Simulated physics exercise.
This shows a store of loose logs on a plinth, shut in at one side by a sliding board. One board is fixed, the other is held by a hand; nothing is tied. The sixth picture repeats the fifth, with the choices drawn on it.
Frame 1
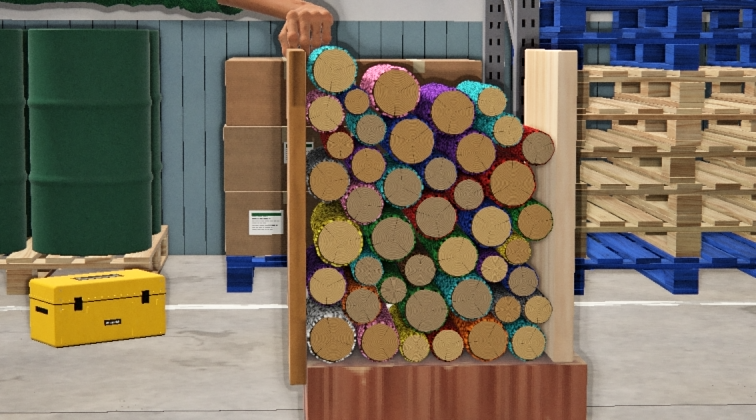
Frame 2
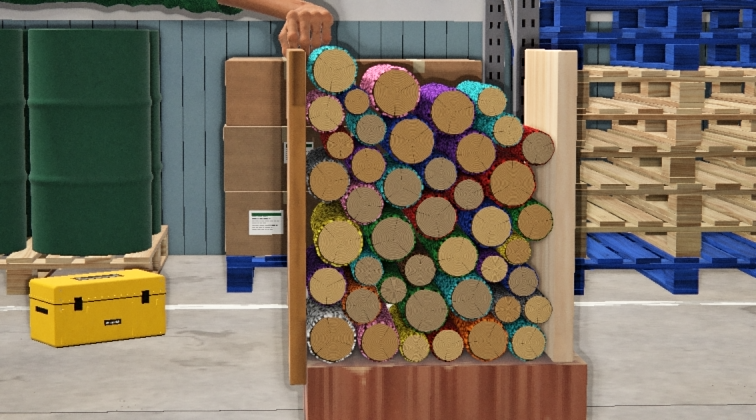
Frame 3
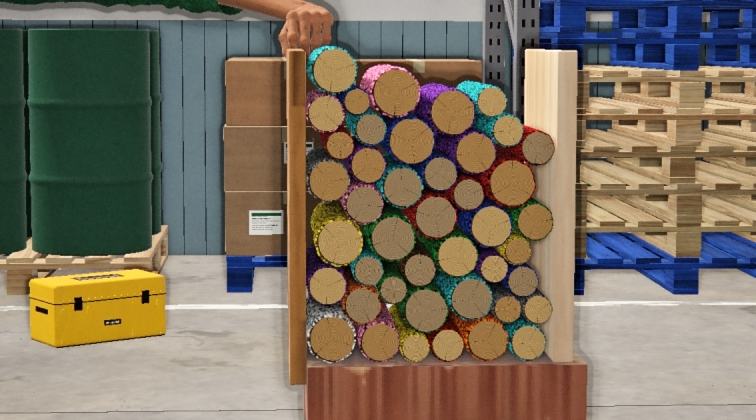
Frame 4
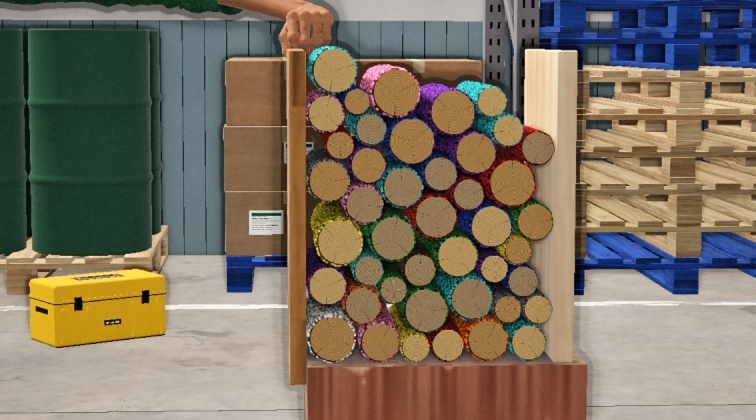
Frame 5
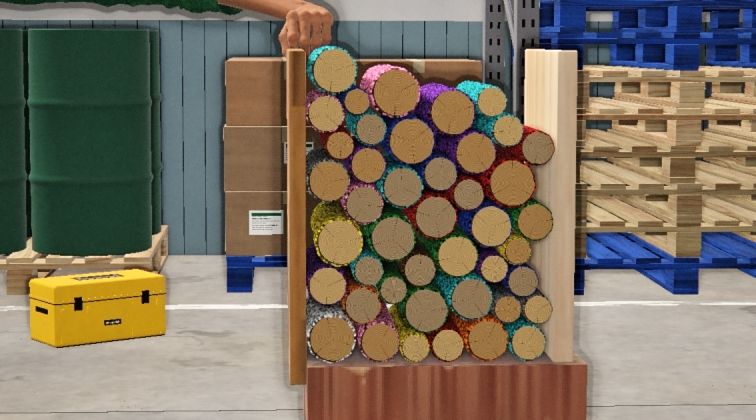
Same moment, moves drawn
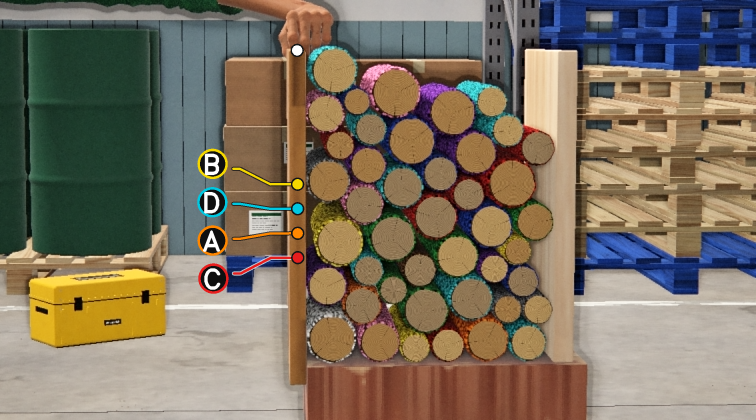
In a warehouse, a stack of round logs with colourful, glittery edges sat on a reddish-brown plinth between upright boards, while a hand gripped the top of the left board and nothing visibly moved.
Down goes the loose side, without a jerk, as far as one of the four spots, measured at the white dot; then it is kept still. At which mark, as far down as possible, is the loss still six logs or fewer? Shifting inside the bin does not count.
Slide it to D.
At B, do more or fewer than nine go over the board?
It loses fewer than nine.
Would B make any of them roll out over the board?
Yes, at B.
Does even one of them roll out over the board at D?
Yes, at D.
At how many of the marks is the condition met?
Two of the four.
On the marked copy, A at (298, 233); B at (298, 184); C at (298, 258); D at (298, 209); the white dot at (297, 50).
With D. Early on, top of the board (306, 133).
Further on, top of the board (306, 208).
At the end, top of the board (306, 208), six out over the board.
As for the rest, A more than six out over the board; B one out over the board; C more than six out over the board.
